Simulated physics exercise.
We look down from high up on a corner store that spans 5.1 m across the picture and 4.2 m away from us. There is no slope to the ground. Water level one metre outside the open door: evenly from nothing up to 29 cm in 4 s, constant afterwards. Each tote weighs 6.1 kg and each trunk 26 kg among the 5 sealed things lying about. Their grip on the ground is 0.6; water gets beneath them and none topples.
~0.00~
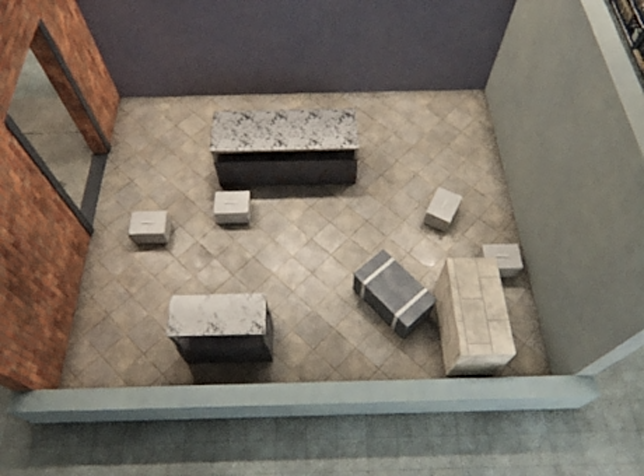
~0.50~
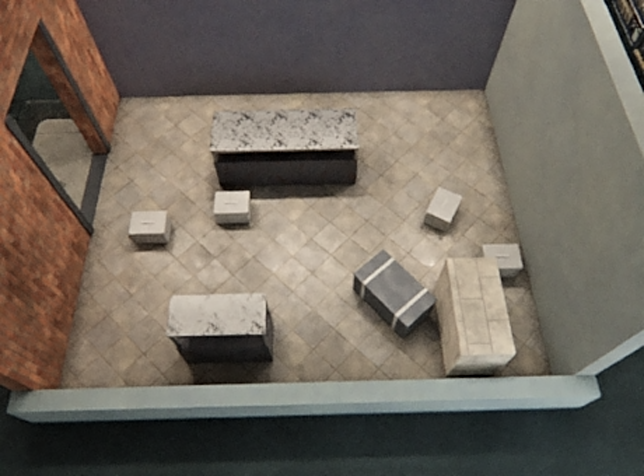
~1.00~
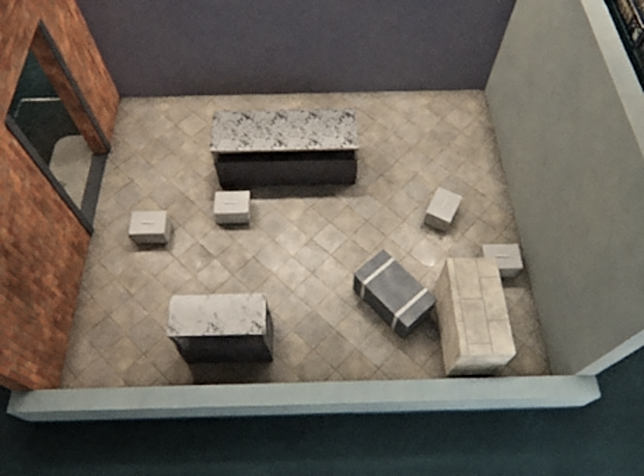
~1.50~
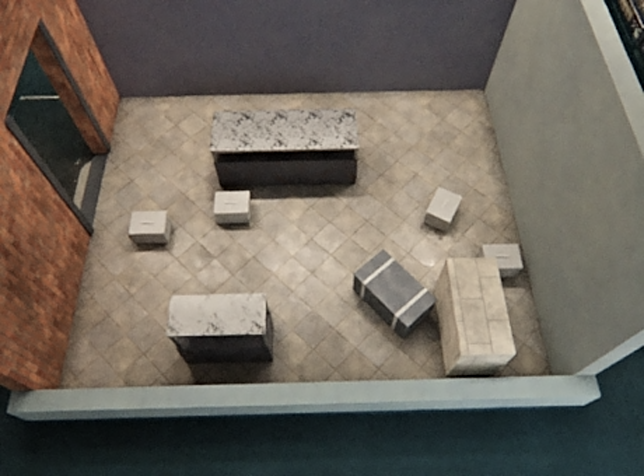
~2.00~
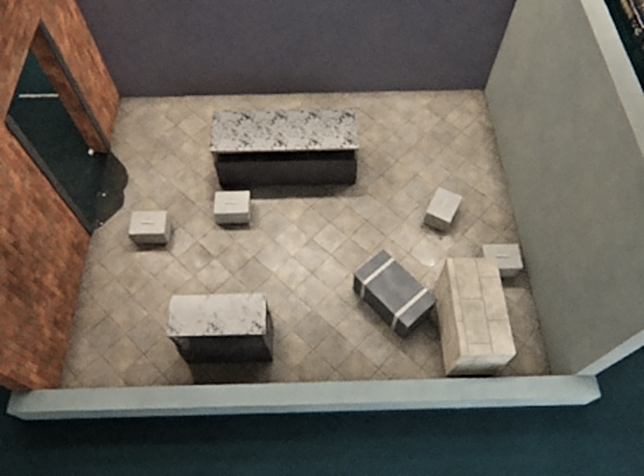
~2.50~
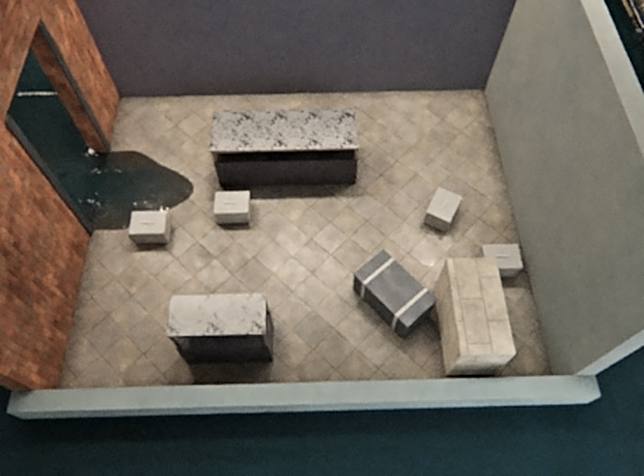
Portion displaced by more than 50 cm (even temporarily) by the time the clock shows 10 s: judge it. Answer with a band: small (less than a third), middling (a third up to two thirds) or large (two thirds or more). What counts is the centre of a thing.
Large.
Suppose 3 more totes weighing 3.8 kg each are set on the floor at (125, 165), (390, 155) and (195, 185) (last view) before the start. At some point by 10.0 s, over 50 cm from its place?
Note: Item 1 above threshold; item 2 below threshold; item 3 above threshold.
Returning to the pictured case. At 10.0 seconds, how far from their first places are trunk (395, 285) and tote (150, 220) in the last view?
Respectively 120 and 100 centimetres.
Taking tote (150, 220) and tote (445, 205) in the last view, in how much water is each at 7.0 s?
About 4 and 4 cm.
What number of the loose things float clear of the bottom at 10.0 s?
The count is 5.
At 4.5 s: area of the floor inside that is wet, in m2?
Some 8.5 m2 of it.
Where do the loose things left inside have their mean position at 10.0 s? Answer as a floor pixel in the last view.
They're centred close to (416, 260).
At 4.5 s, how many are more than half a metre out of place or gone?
I count 2 of them.
After 3.5 s 0 of 5 are over 50 cm from their spots; 0 afloat.
After 4.5 s 2 of 5 are over 50 cm from their spots; 0 afloat.
After 7.0 s 3 of 5 are over 50 cm from their spots; 0 afloat.
After 10.0 s 4 of 5 are over 50 cm from their spots, and 4 have been at some point; 5 afloat.
